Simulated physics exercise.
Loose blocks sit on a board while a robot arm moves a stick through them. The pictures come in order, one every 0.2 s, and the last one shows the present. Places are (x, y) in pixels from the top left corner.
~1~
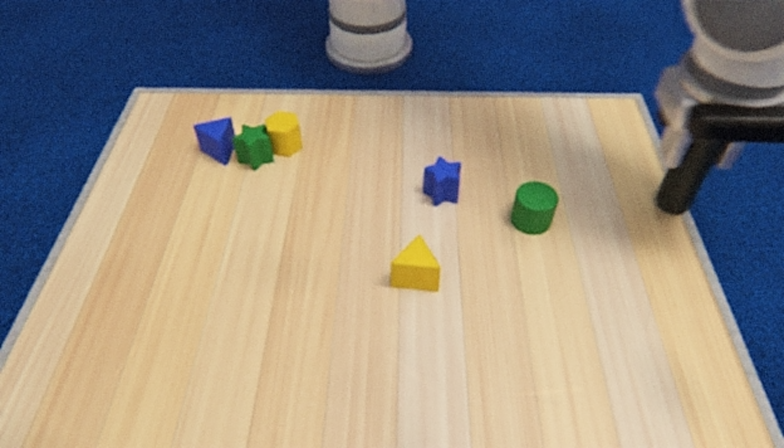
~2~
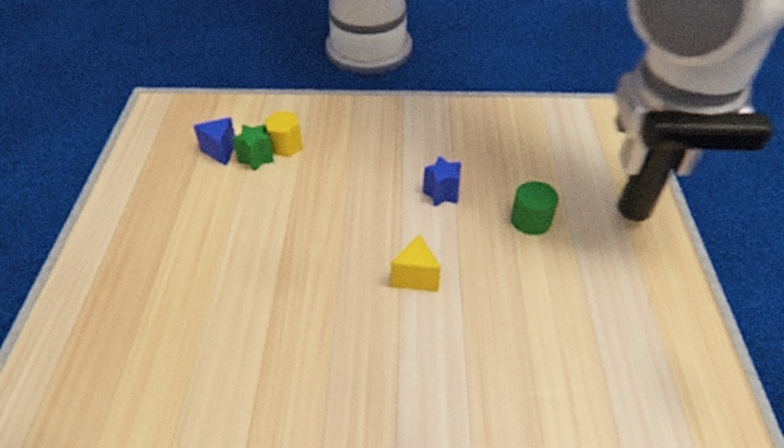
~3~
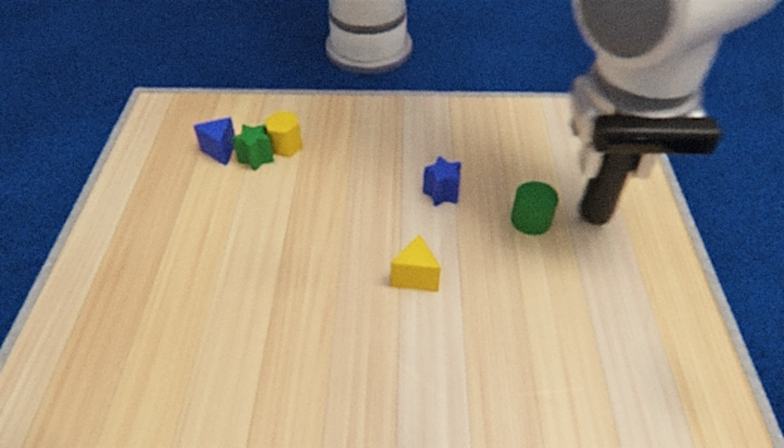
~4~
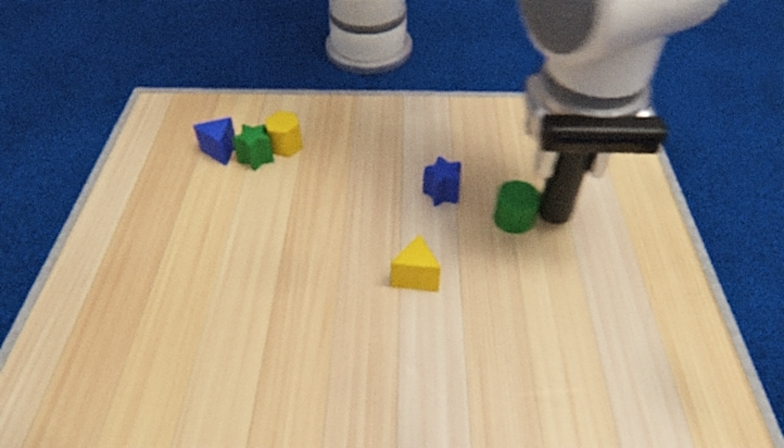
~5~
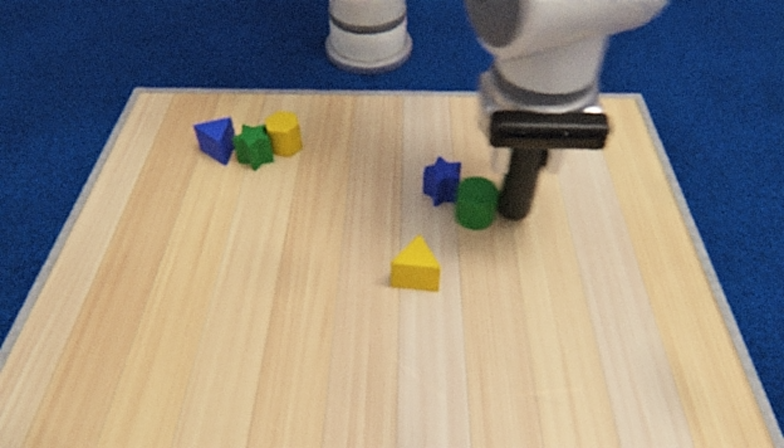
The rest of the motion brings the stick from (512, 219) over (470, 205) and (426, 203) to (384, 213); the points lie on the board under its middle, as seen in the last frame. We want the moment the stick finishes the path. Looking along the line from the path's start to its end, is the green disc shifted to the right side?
No - that is not the case.
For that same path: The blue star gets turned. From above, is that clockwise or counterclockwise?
From above, it looks like the blue star goes clockwise.
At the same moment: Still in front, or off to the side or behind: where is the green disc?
The stick pushes it to the end.
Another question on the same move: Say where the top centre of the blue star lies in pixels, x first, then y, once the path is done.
Most likely (404, 159).
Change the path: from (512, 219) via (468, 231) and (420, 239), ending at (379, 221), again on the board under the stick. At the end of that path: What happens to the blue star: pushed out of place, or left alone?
The block in question is displaced by the end.
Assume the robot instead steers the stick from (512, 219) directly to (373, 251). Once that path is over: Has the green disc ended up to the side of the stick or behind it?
It seems so.
The first path, step by step. One third of the way, stick (471, 195); blue star (424, 163), turned 65° clockwise; green disc (436, 186).
Two thirds of the way, stick (427, 193); blue star (411, 159); green disc (396, 193).
At the end, stick (384, 203); yellow triangular block unmoved; blue star (404, 159), turned 150° clockwise; green disc (359, 210).
